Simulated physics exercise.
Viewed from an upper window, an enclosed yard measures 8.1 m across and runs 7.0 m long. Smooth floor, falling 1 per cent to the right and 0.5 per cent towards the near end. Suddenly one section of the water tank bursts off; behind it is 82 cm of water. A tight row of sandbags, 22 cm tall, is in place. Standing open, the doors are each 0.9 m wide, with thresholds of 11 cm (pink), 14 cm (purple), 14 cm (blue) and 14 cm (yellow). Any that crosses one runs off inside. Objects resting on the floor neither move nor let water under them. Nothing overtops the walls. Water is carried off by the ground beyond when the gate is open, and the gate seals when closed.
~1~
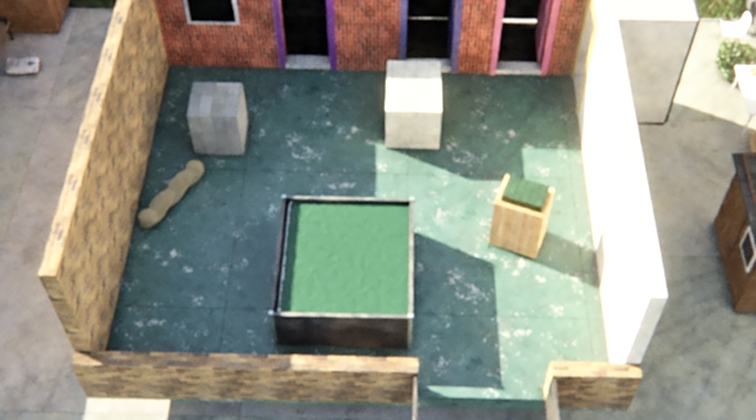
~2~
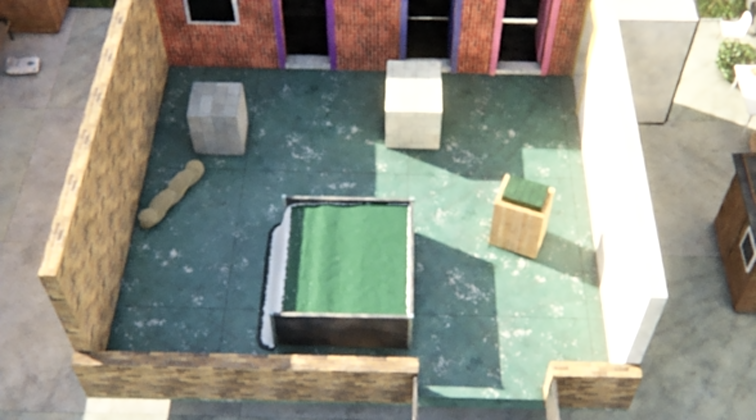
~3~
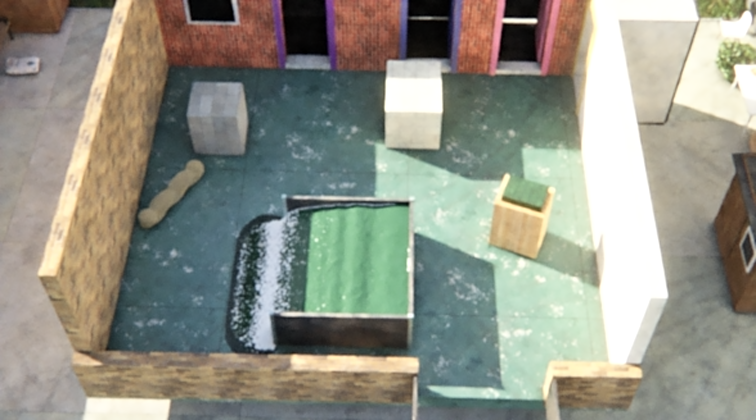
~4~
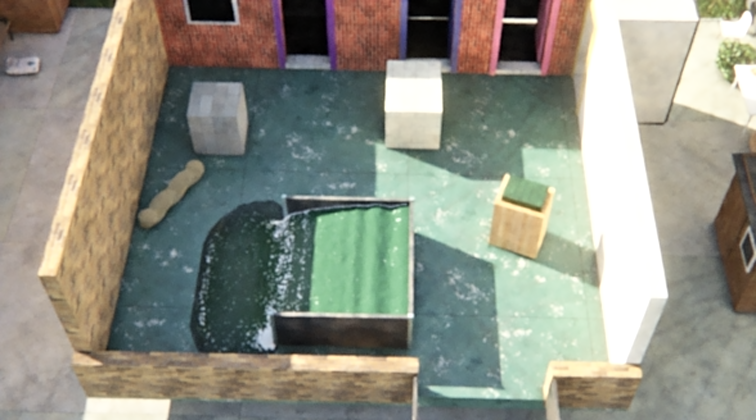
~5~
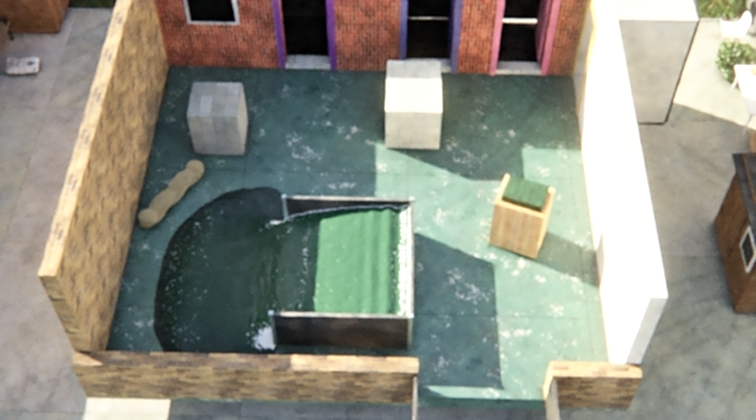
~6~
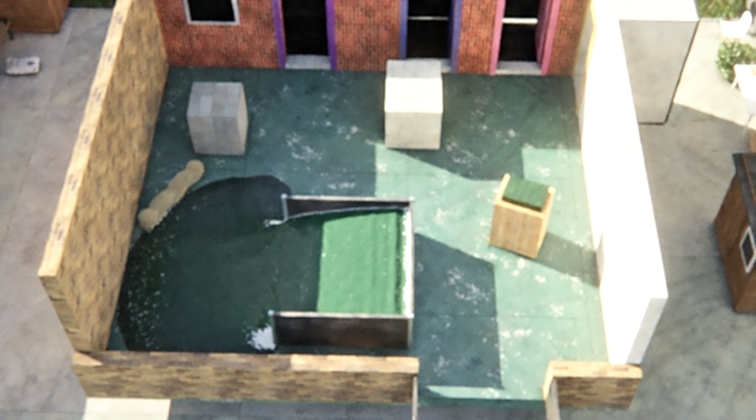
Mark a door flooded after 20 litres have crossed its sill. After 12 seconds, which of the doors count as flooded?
Pink door: Not flooded; purple door: Not flooded; blue door: Not flooded; yellow door: Not flooded.
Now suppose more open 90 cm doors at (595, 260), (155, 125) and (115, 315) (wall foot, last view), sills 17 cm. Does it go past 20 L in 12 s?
So, in the order given, it's shy of the mark, then shy of the mark, then beyond the mark.
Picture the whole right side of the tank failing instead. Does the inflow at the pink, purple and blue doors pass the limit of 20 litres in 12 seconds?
Against that limit: Pink over, purple under, blue under.
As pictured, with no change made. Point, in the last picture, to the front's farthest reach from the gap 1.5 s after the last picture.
About pixel (163, 94).
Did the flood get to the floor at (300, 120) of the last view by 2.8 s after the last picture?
By then the spot is drenched.
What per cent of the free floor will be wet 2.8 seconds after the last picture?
About 40 per cent.
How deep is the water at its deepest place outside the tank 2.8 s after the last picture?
Peak depth: Approx. 29 cm.
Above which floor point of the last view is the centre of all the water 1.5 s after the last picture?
Around (226, 281).
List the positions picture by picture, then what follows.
The first frame shows the water tank at (345, 257) is whole and still, 82 cm deep.
In the second frame, the front is at (272, 348), 1.2 m from the gap at (282, 273); 0.6 m2 of floor is under water; 82 cm left at the back of the water tank.
In the third frame, the front is at (248, 354), 1.4 m from the gap at (283, 275); 2.0 m2 of floor is under water; 82 cm left at the back of the water tank.
In the fourth frame, the front is at a hidden place, 1.8 m from the gap at (283, 276); 3.9 m2 of floor is under water; 81 cm left at the back of the water tank.
In the fifth frame, water pours out at (283, 277) and has run 2.2 m, to a hidden place; typically 10 cm deep outside, 72 cm at the water tank's back.
In the sixth frame, water pours out at (283, 277) and has run 2.7 m, to (126, 331); typically 8 cm deep outside, 69 cm at the water tank's back.
Then, 0.7 s after the last picture water covers 20 % of the floor and is deepest (56 cm) near (102, 373); pink door not reached, purple door not reached, blue door not reached, yellow door not reached.
Then, 1.5 s after the last picture water covers 25 % of the floor and is deepest (54 cm) near (104, 363); pink door not reached, purple door not reached, blue door not reached, yellow door not reached.
Then, 2.8 s after the last picture water covers 40 % of the floor and is deepest (29 cm) near (144, 227); pink door not reached, purple door not reached, blue door not reached, yellow door not reached.
Then, 6.3 s after the last picture water covers 85 % of the floor and is deepest (20 cm) near (267, 319); pink door 5 cm at the sill, 0 L in, purple door 14 cm at the sill, 3 L in, blue door 9 cm at the sill, 0 L in, yellow door 16 cm at the sill, 0 L in.
Then, 11.3 s after the last picture water covers 95 % of the floor and is deepest (12 cm) near (581, 387); pink door 5 cm at the sill, 0 L in, purple door 6 cm at the sill, 3 L in, blue door 5 cm at the sill, 0 L in, yellow door 8 cm at the sill, 3 L in.
